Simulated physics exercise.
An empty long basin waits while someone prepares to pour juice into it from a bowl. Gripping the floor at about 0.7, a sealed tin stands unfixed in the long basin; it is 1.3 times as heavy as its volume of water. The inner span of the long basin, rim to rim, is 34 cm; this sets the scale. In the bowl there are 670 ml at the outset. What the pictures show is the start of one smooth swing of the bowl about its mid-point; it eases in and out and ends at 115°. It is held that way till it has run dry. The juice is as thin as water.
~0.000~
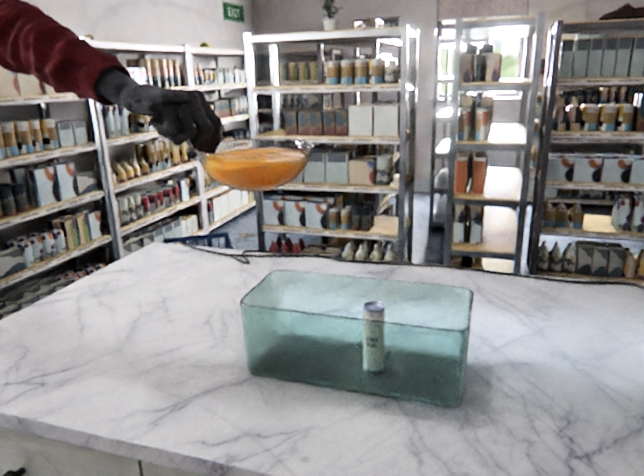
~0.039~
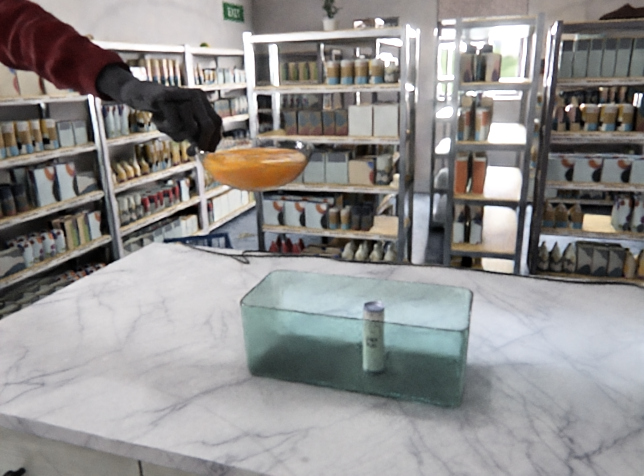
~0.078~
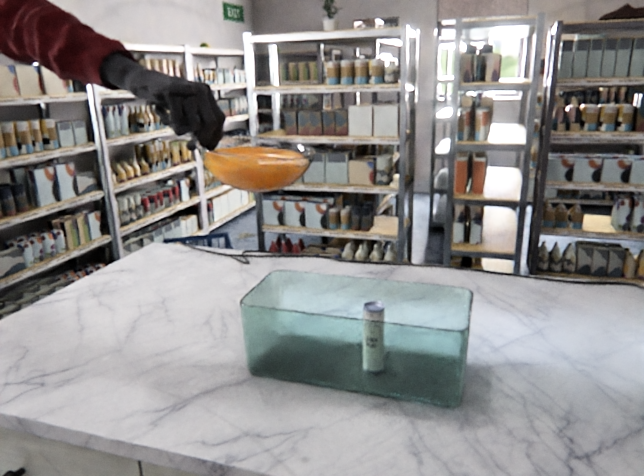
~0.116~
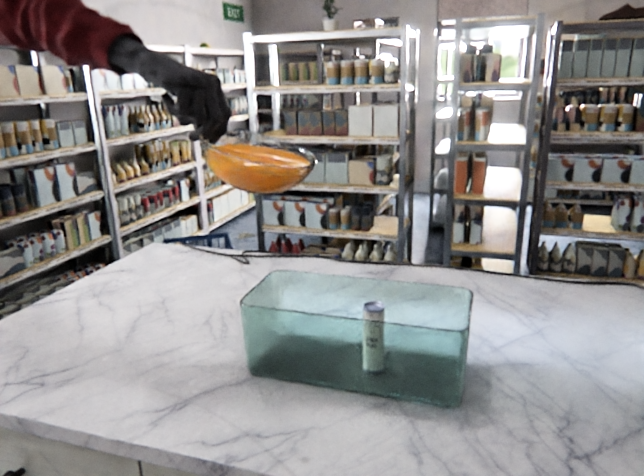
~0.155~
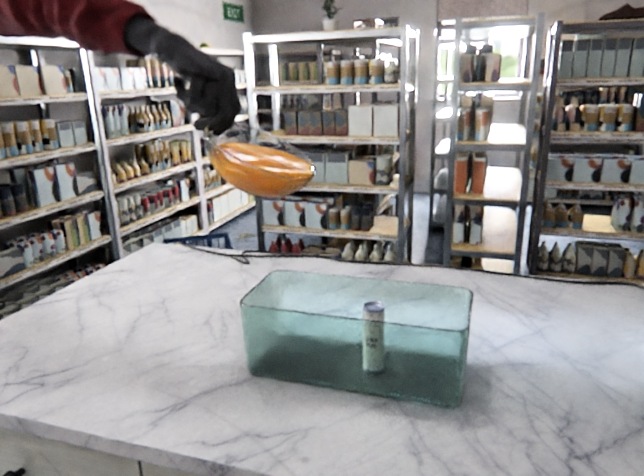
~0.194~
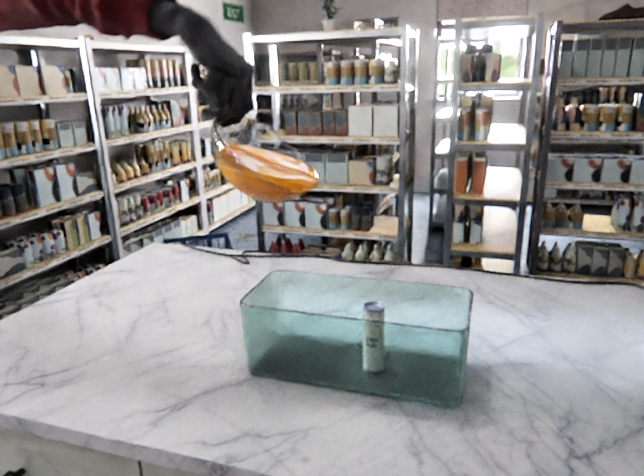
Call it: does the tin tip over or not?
It tips over.
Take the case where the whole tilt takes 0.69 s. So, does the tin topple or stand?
Outcome - the tin remains standing.
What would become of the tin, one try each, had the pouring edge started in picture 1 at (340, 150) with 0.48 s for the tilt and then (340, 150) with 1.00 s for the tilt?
First it stays on its base; then it stays on its base.
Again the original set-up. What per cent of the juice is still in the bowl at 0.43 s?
Some 0 % of it is still there.
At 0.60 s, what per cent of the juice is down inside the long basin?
Near 94 in a hundred.
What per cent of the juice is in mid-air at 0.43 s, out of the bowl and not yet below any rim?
Some 42 per cent.
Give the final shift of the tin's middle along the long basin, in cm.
All told, the tin's centre has moved close to 6.5 cm.
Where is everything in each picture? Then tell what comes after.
In the first frame, tilt 0°; pouring edge (309, 149); surface from (211, 155) to (307, 157); the long basin's rim runs from (257, 286) to (471, 310); the tin's top is at (374, 309).
In the second frame, tilt 2°; pouring edge (310, 151); surface from (211, 154) to (307, 158).
In the third frame, tilt 7°; pouring edge (311, 157); surface from (212, 150) to (308, 161).
In the fourth frame, tilt 16°; pouring edge (312, 166); surface from (214, 147) to (310, 166).
In the fifth frame, tilt 27°; pouring edge (312, 178); surface from (218, 144) to (306, 168); 1 per cent is over the edge.
In the sixth frame, tilt 40°; pouring edge (308, 191); surface from (224, 146) to (295, 171); 9 per cent is over the edge.
Then, 0.43 s in, the tilt is 112° and 0 per cent is still to pour; the tin stands where it began.
Then, 0.60 s in, the tilt is 115° and 0 per cent is still to pour; the tin leans 7°.
Then, 0.78 s in, the tilt is 115° and 0 per cent is still to pour; the tin leans 11°.
Then, 0.98 s in, the tilt is 115° and 0 per cent is still to pour; the tin leans 32°.
Finally, the tin lies on its side.
